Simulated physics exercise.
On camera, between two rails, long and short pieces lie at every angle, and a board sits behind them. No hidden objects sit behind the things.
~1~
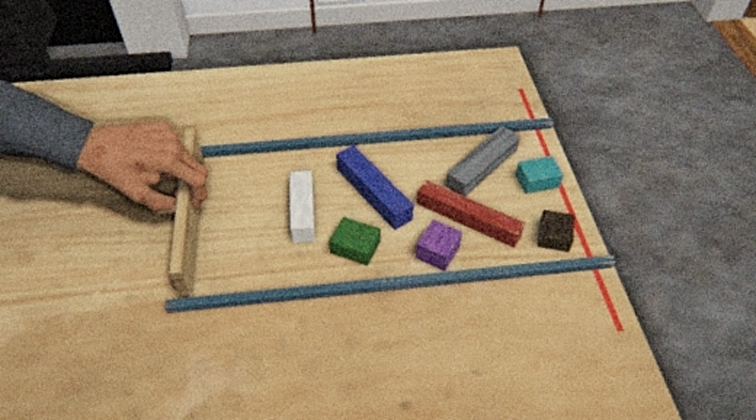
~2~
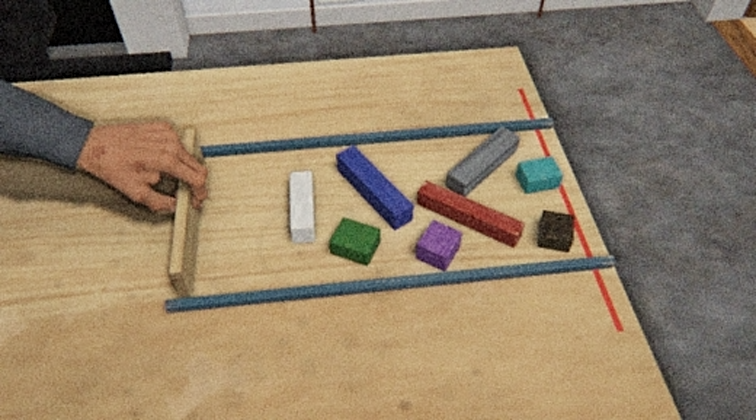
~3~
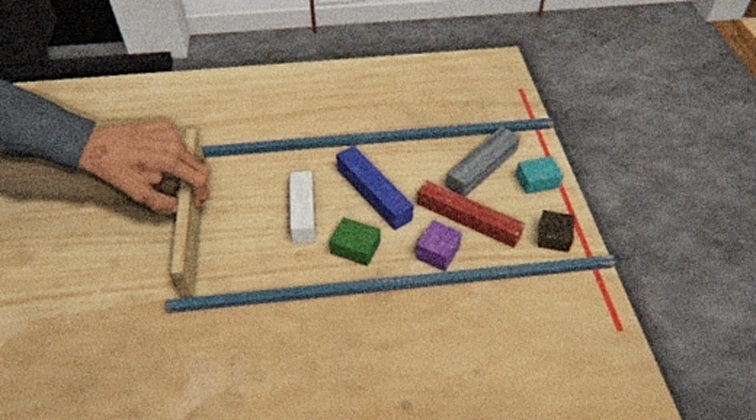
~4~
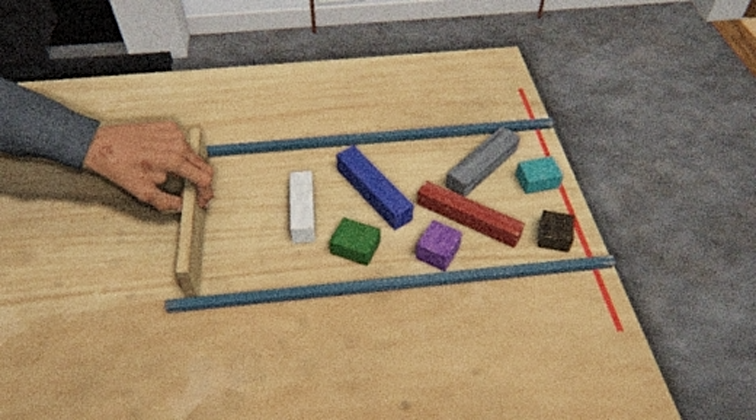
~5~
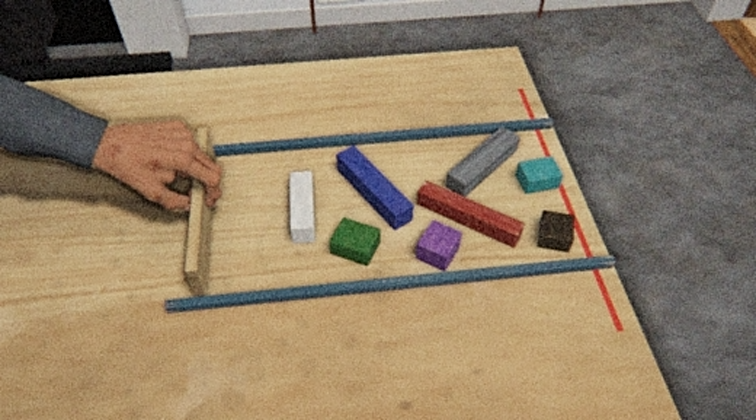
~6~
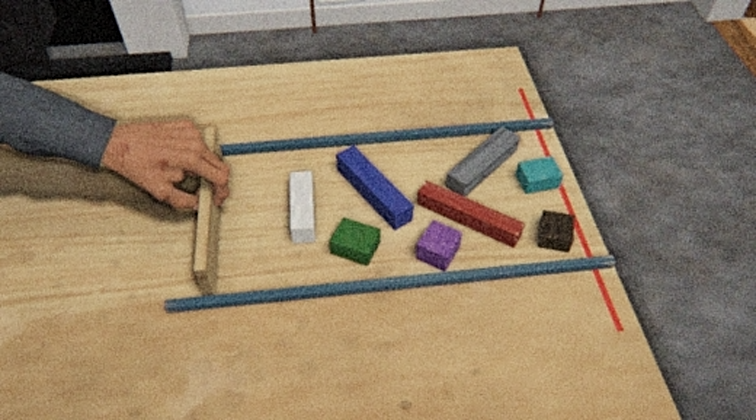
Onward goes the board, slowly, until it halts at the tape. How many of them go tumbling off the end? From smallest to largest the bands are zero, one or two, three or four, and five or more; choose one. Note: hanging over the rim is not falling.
The right band is five or more.
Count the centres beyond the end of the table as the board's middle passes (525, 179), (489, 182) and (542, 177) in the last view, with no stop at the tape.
That makes 4, 1, 5.
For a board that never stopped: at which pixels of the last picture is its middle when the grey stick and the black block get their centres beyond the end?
I reckon its middle sits around (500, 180) and then around (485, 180).
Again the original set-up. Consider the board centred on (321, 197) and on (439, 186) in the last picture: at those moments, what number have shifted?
At first I count 2, and then 7.
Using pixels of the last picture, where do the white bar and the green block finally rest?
Listed as asked: First (574, 181), and then (601, 233).
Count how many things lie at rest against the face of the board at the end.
2.
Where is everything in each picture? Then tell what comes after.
Turquoise block (539, 175); black block (556, 231); grey stick (483, 161); board (188, 209); tape (562, 190), in the first frame.
Black block (556, 231); board (188, 209), in the second frame.
Grey stick (483, 161); white bar (302, 206), in the third frame.
Turquoise block (539, 175); red bar (469, 214), in the fourth frame.
Black block (556, 231); blue bar (374, 186), in the fifth frame.
Turquoise block (539, 175); black block (556, 231); grey stick (483, 161); board (210, 207); tape (562, 190), in the sixth frame.
Soon after, none off yet; turquoise block at rest near (539, 175); black block at rest near (556, 231); grey stick at rest near (483, 161).
At rest, the number that fall off is five or more; fallen, blue bar, purple block, red bar, grey stick, black block and turquoise block.
